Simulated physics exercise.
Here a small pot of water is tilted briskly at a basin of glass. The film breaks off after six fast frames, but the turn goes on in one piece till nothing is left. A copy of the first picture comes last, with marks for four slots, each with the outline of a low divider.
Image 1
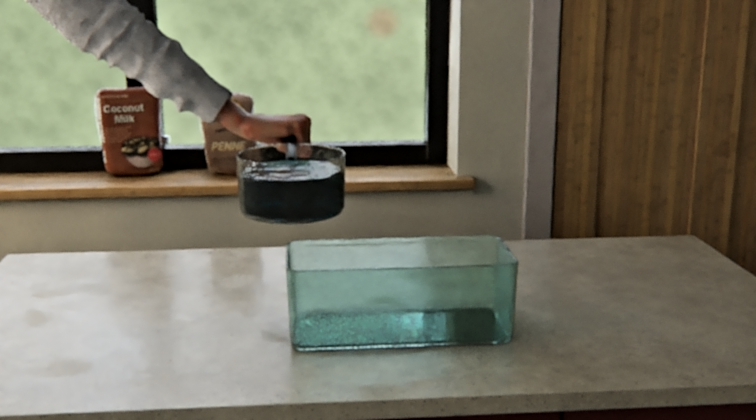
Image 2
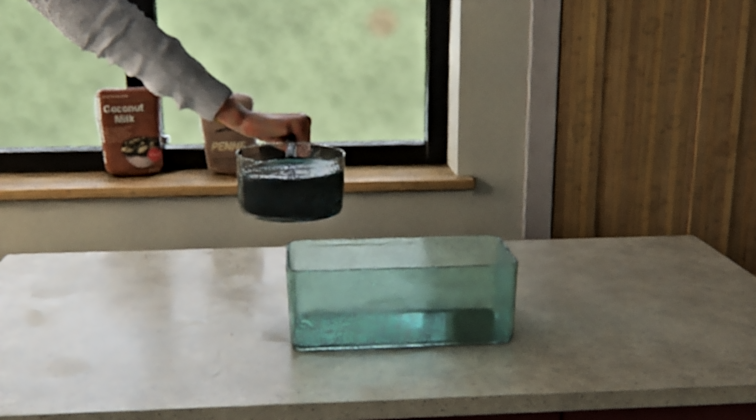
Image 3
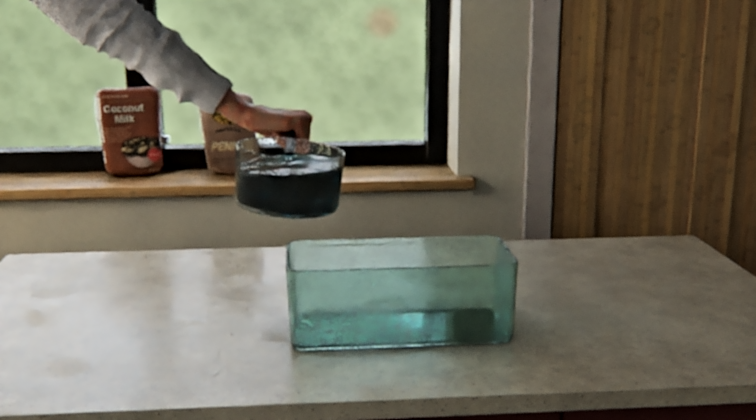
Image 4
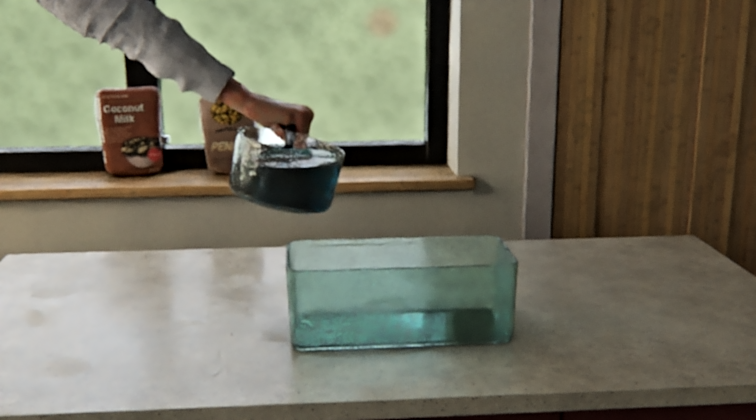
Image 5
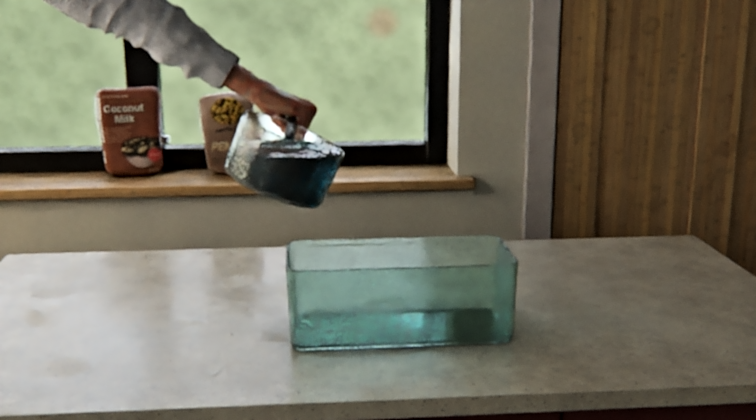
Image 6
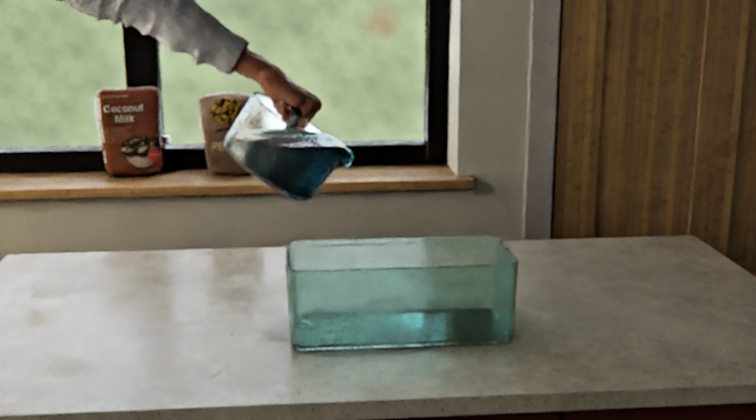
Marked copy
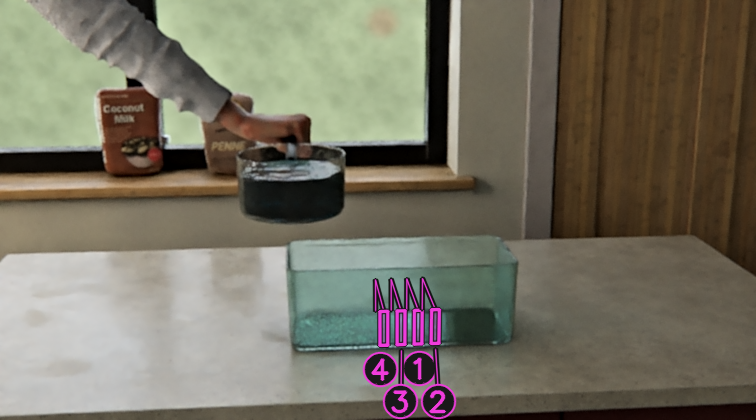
In a kitchen seen from straight ahead and slightly above, a pale countertop stands before a window with a dark frame, with brown wood panelling at the right. A clear, green-tinted glass basin sits on the counter, and two packages stand on the wooden sill. From the upper left, a grey-sleeved arm holds a glass pot of dark blue-green water, then tilts it steadily rightward until water reaches over its lip, while the camera stays still.
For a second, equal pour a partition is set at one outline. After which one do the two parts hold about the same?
Take 2.
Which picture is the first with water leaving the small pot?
Picture 6.
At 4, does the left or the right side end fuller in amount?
More ends on the right.
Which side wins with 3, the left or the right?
More ends on the right.
On the marked copy, 1 at (418, 349); 2 at (435, 349); 3 at (401, 350); 4 at (384, 351).
With 1, about 15 % ends left of the wall and 83 % right of it.
With 2, about 49 % ends left of the wall and 50 % right of it.
With 3, about 6 % ends left of the wall and 93 % right of it.
With 4, about 5 % ends left of the wall and 94 % right of it.
